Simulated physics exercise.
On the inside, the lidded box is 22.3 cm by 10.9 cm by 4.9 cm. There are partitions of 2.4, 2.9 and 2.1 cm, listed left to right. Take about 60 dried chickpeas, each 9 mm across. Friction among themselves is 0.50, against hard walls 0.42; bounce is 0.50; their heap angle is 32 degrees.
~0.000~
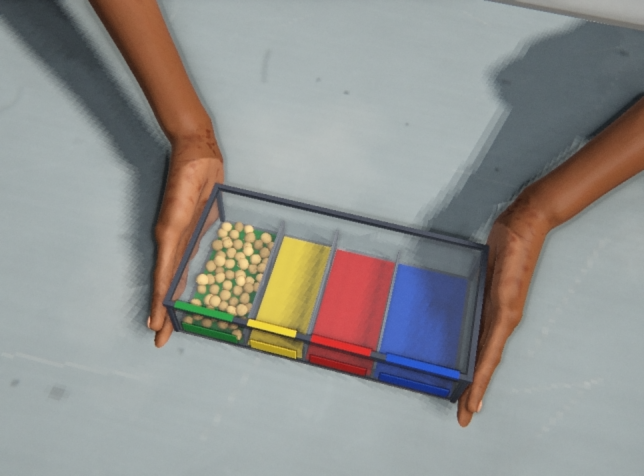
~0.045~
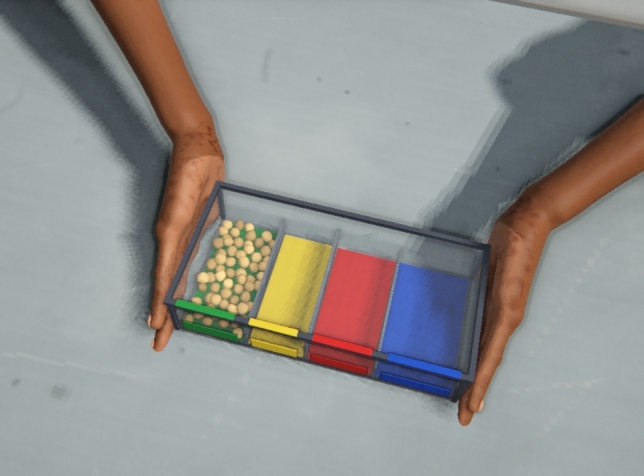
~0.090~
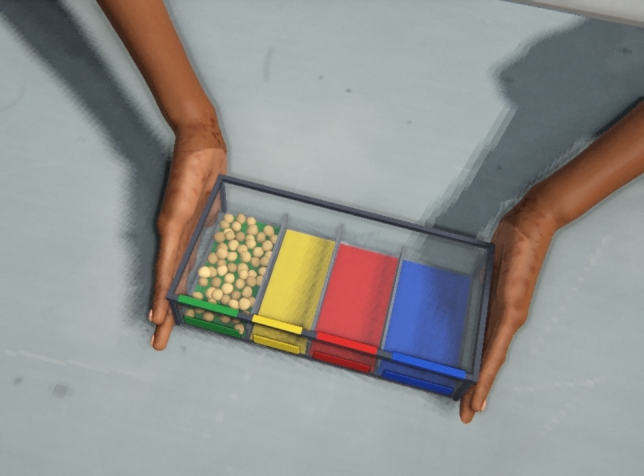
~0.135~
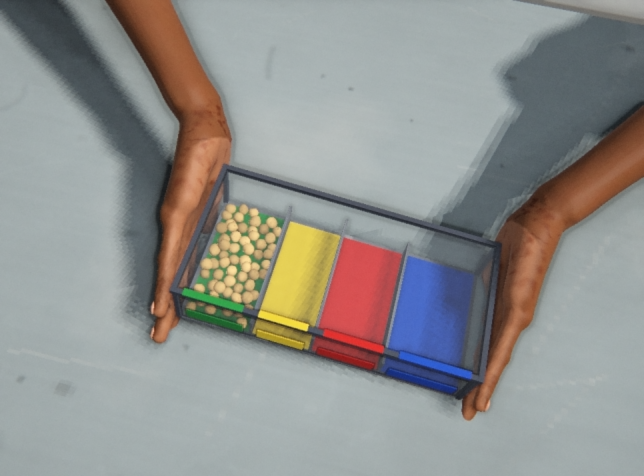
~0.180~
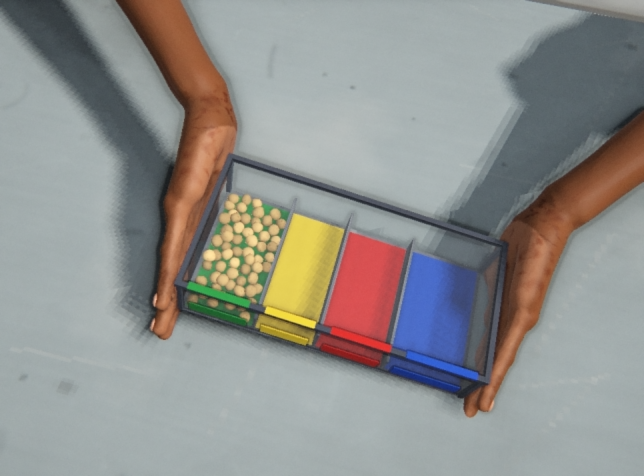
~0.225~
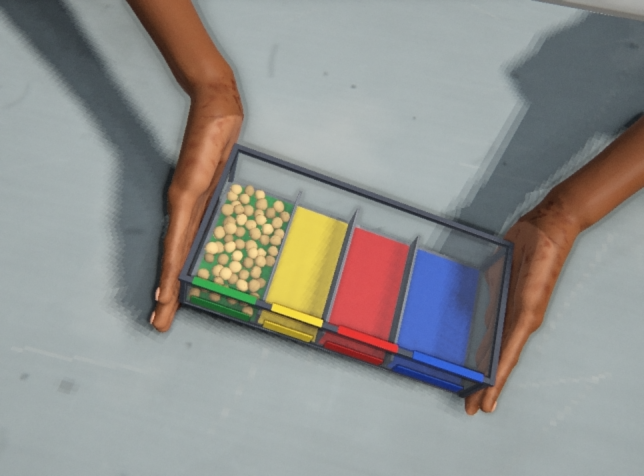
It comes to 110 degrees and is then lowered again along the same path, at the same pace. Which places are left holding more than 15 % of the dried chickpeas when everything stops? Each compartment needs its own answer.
In the end red: Stays behind the line. Blue: Crosses the line. Green: Stays behind the line. Yellow: Stays behind the line.
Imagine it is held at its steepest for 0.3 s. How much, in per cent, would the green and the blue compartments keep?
That would leave green with 0 percent and blue with 100 percent.
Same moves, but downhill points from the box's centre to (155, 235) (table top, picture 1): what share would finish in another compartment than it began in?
Near 0 percent, give or take.
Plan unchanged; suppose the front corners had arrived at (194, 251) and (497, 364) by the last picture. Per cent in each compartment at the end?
Final shares, in per cent - red: 5, blue: 90, green: 0, yellow: 5.
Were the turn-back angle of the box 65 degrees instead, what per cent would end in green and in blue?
Then green would get 100 per cent and blue 0 per cent.
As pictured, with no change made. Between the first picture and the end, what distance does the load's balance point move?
It moves around 18.0 centimetres.
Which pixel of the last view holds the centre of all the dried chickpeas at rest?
Somewhere near (447, 356) in the last picture.
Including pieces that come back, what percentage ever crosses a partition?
The share comes out near 100 per cent.
After 1.50 s, tilt 110 degrees; red 10 %, green 45 %, yellow 40 %.
After 2.35 s, tilt 51 degrees; blue 100 %.
Then, at 3.21 s, tilt 0 degrees; blue 100 %.
By 3.7 s all is still; red 0 %, blue 100 %, green 0 %, yellow 0 %.
